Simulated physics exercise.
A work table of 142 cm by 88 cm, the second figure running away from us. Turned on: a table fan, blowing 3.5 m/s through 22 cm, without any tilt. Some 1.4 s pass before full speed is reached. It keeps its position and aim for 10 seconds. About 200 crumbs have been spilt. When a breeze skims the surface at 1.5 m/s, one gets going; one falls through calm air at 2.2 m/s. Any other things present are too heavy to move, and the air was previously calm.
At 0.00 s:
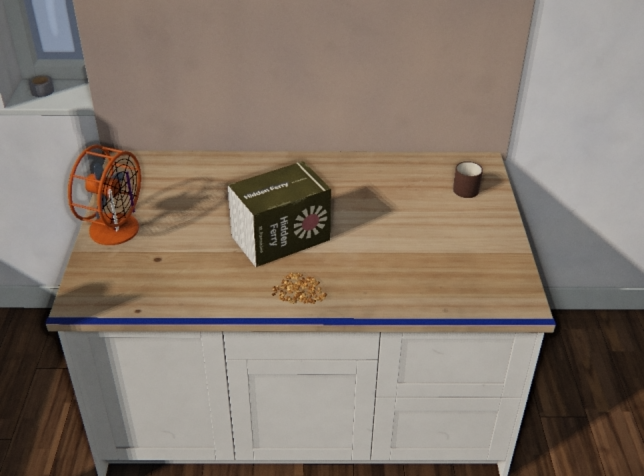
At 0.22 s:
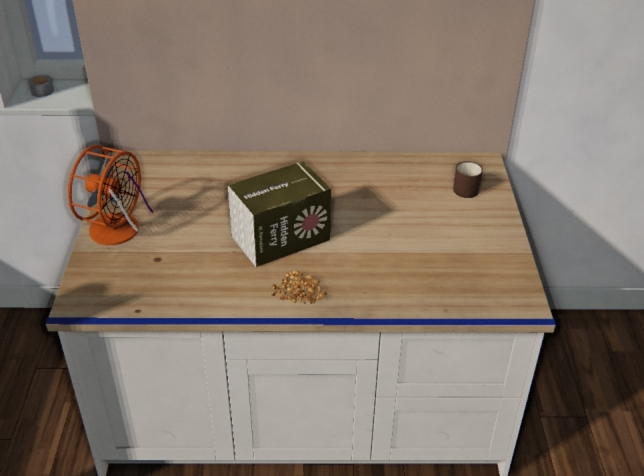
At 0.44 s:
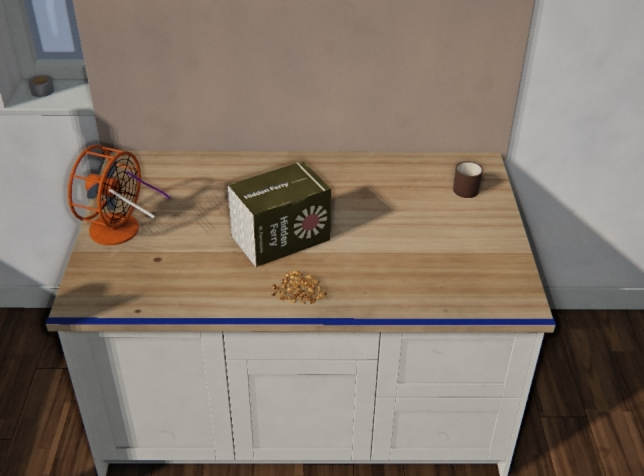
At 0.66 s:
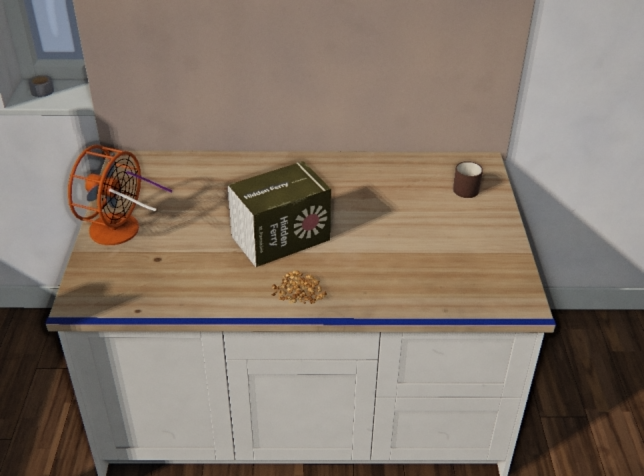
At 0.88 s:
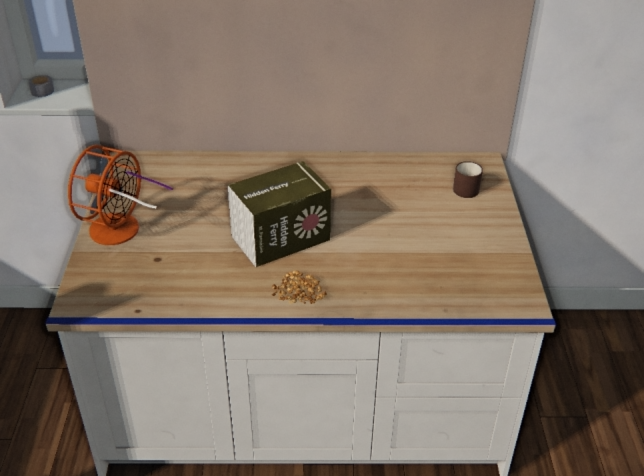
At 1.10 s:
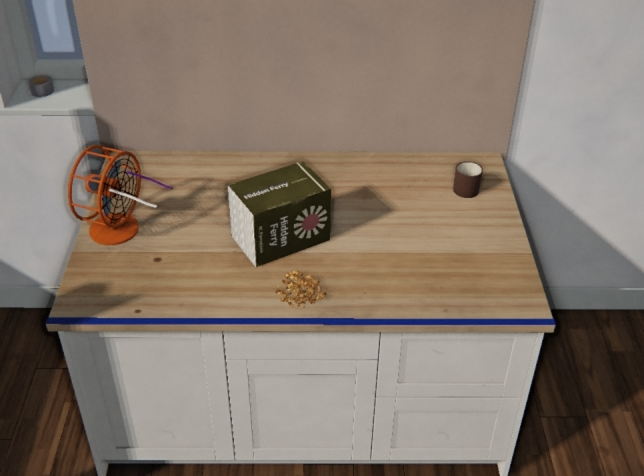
Wooden-topped work table holding an orange fan with streaming ribbons, a dark green box and a mug, a few spilt crumbs shifting slightly.
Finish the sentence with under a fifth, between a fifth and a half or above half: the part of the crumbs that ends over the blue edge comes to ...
It comes to above half.
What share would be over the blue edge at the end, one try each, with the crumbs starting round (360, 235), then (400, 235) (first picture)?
Roughly 0 %, then 0 %.
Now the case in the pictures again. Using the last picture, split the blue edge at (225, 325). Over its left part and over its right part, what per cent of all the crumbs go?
0 % left, 70 % right.
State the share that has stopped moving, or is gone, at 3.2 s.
60 %.
After 2.0 s, 56 % are on the move or not yet settled, 53 % are over the blue edge; the middle of those still in play is near (312, 287).
After 3.2 s, 38 % are on the move or not yet settled, 60 % are over the blue edge; the middle of those still in play is near (308, 284).
After 5.5 s, 32 % are on the move or not yet settled, 64 % are over the blue edge; the middle of those still in play is near (306, 283).
After 10.0 s, at the end, 70 % are over the blue edge; the middle of those still in play is near (308, 283).
